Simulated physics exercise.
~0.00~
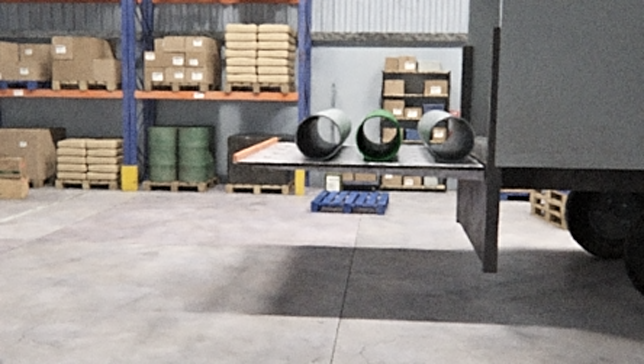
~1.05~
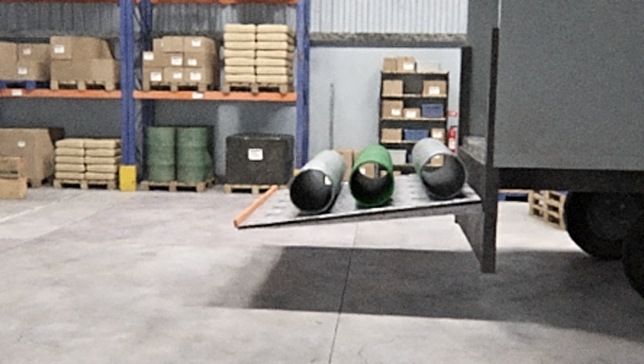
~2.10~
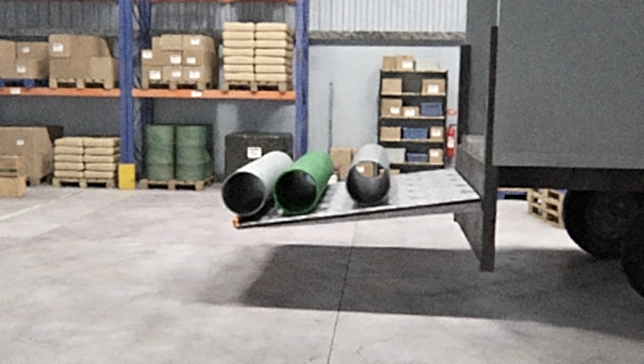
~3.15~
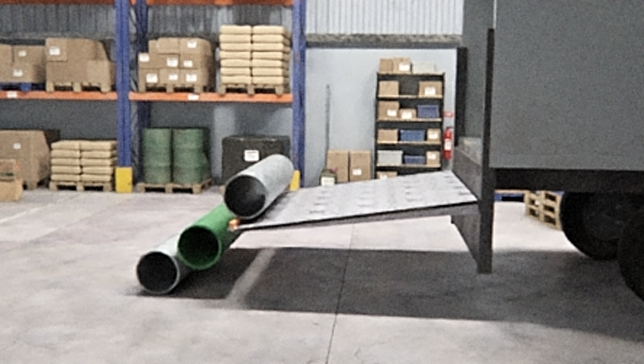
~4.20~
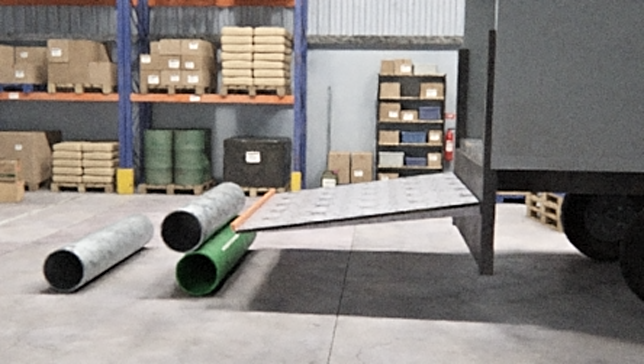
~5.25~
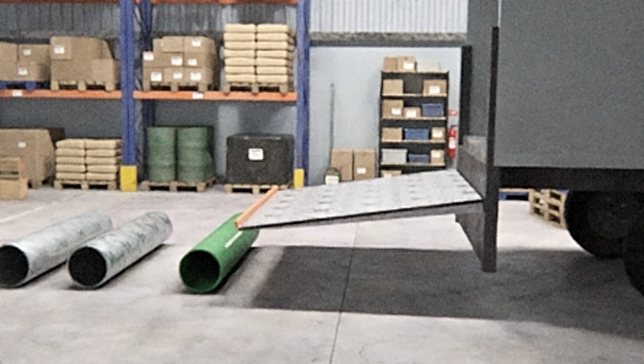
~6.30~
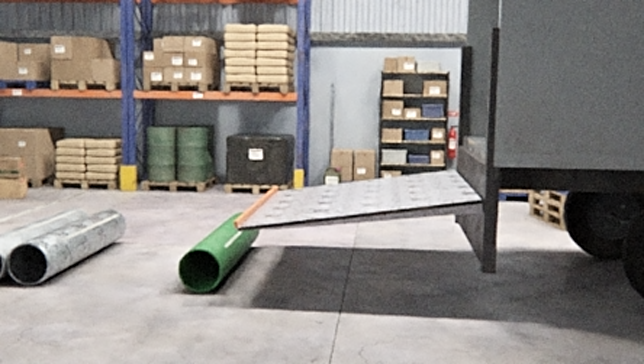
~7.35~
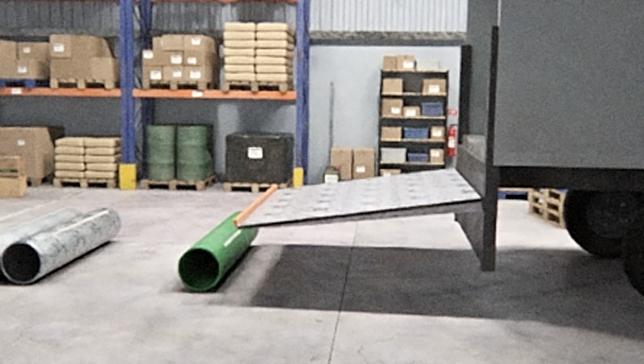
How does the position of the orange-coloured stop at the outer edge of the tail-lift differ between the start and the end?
At the start the stop stands upright on the level plate. At the end it leans outwards to the left, along with the tilted plate.
